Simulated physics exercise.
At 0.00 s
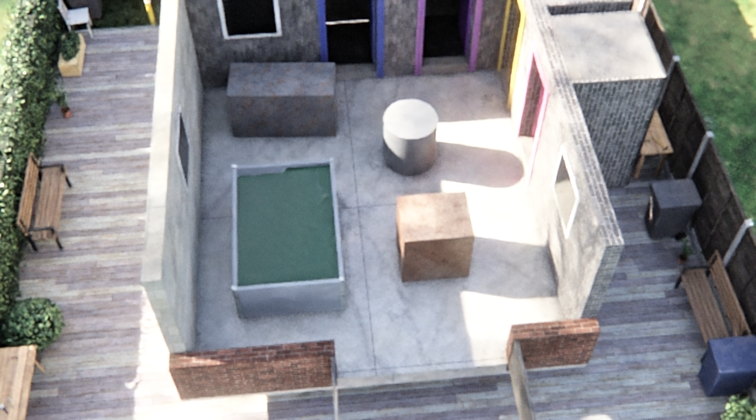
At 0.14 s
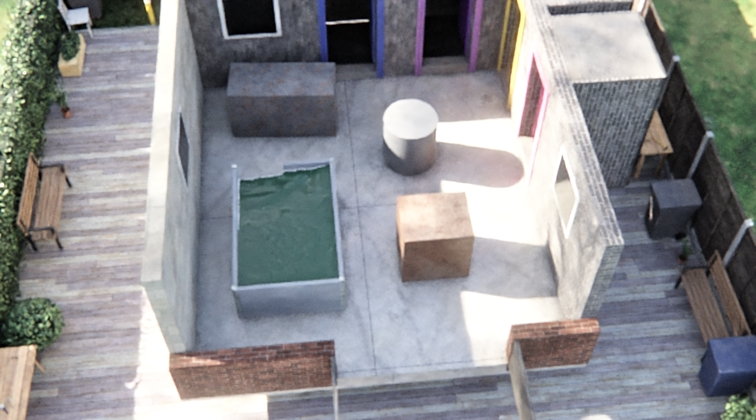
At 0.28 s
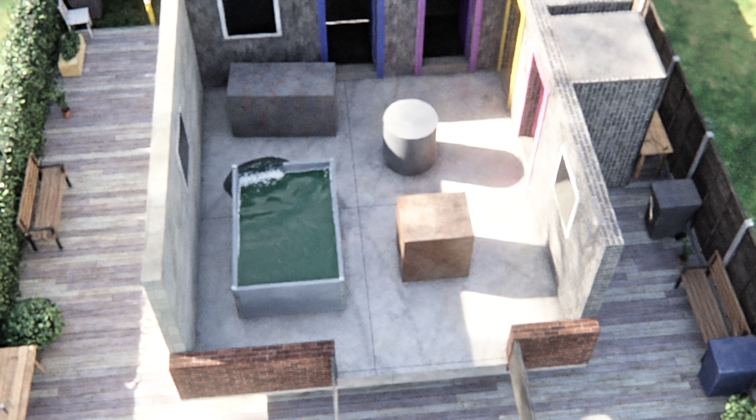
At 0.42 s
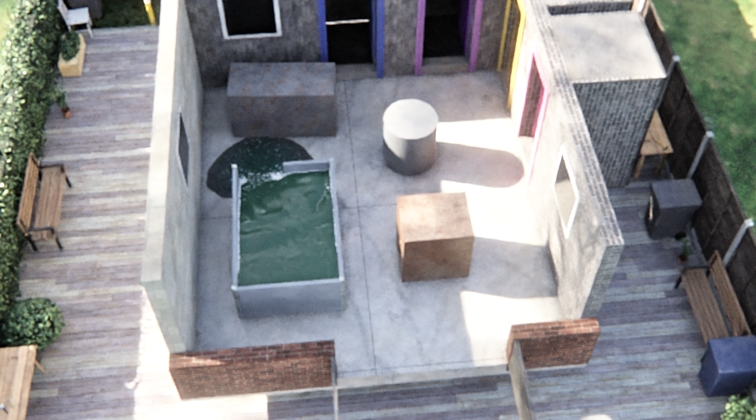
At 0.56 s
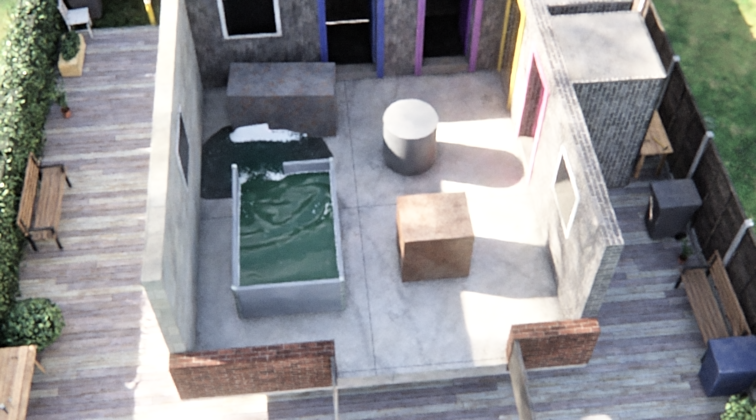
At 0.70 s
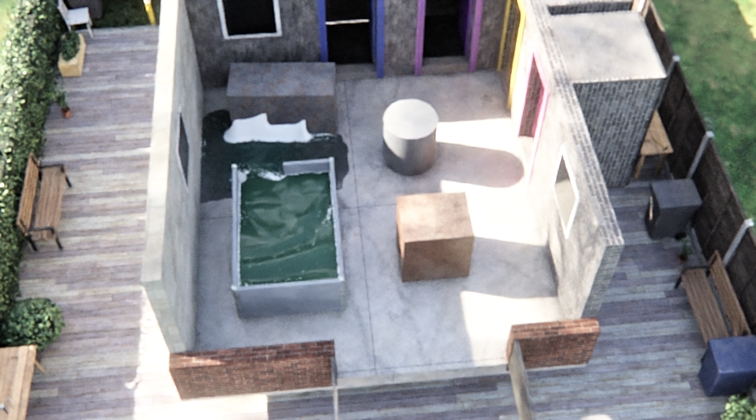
Dark green water poured out through a gap at the far end of a rectangular tank in a paved courtyard, spreading across the floor to the big gray block behind while the tank's surface rippled.
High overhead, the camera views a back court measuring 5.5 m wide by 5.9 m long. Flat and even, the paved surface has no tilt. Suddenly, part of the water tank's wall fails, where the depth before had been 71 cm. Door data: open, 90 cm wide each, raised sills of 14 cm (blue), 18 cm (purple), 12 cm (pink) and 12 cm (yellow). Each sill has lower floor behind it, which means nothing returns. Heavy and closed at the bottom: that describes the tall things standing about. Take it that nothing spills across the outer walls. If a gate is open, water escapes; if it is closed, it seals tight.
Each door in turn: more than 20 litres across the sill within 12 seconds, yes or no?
Answers: Blue door, no; purple door, no; pink door, no; yellow door, yes.
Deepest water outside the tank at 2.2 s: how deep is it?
Max depth: About 39 centimetres.
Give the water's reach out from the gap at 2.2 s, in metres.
About 4.0 m out.
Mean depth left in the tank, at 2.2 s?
Roughly 43 centimetres.
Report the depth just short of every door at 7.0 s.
Centimetres: Blue 7 / purple 11 / pink 7 / yellow 16.
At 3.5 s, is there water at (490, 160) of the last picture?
By then the spot is spared.
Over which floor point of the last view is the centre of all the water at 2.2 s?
Its balance point sits around (281, 206).
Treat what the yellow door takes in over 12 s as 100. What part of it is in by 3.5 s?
It comes to about 0 per cent.
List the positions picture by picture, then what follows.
In the first frame, the water tank at (286, 224) is whole and still, 71 cm deep.
In the second frame, the front is at a hidden place, 0.5 m from the gap on the water tank's far side; 0.2 m2 of floor is under water; 71 cm left at the back of the water tank.
In the third frame, water pours out on the water tank's far side and has run 0.8 m, to (268, 160); typically 10 cm deep outside, 71 cm at the water tank's back.
In the fourth frame, the front is at (254, 138), 1.4 m from the gap on the water tank's far side; 1.7 m2 of floor is under water; 71 cm left at the back of the water tank.
In the fifth frame, the front is at (227, 130), 1.7 m from the gap on the water tank's far side; 2.6 m2 of floor is under water; 71 cm left at the back of the water tank.
In the sixth frame, water pours out on the water tank's far side and has run 2.1 m, to (220, 114); typically 6 cm deep outside, 67 cm at the water tank's back.
After 1.4 s water covers 15 % of the floor and is deepest (44 cm) near (254, 141); blue door not reached, purple door not reached, pink door not reached, yellow door not reached.
After 2.2 s water covers 30 % of the floor and is deepest (39 cm) near (254, 141); blue door 2 cm at the sill, 0 L in, purple door not reached, pink door not reached, yellow door not reached.
After 3.5 s water covers 55 % of the floor and is deepest (28 cm) near (254, 141); blue door 10 cm at the sill, 0 L in, purple door 8 cm at the sill, 0 L in, pink door not reached, yellow door 10 cm at the sill, 0 L in.
After 7.0 s water covers 90 % of the floor and is deepest (18 cm) near (254, 148); blue door 7 cm at the sill, 0 L in, purple door 11 cm at the sill, 0 L in, pink door 7 cm at the sill, 1 L in, yellow door 16 cm at the sill, 85 L in.
After 12.0 s water covers 95 % of the floor and is deepest (12 cm) near (539, 254); blue door 4 cm at the sill, 0 L in, purple door 8 cm at the sill, 0 L in, pink door 6 cm at the sill, 1 L in, yellow door 8 cm at the sill, 95 L in.
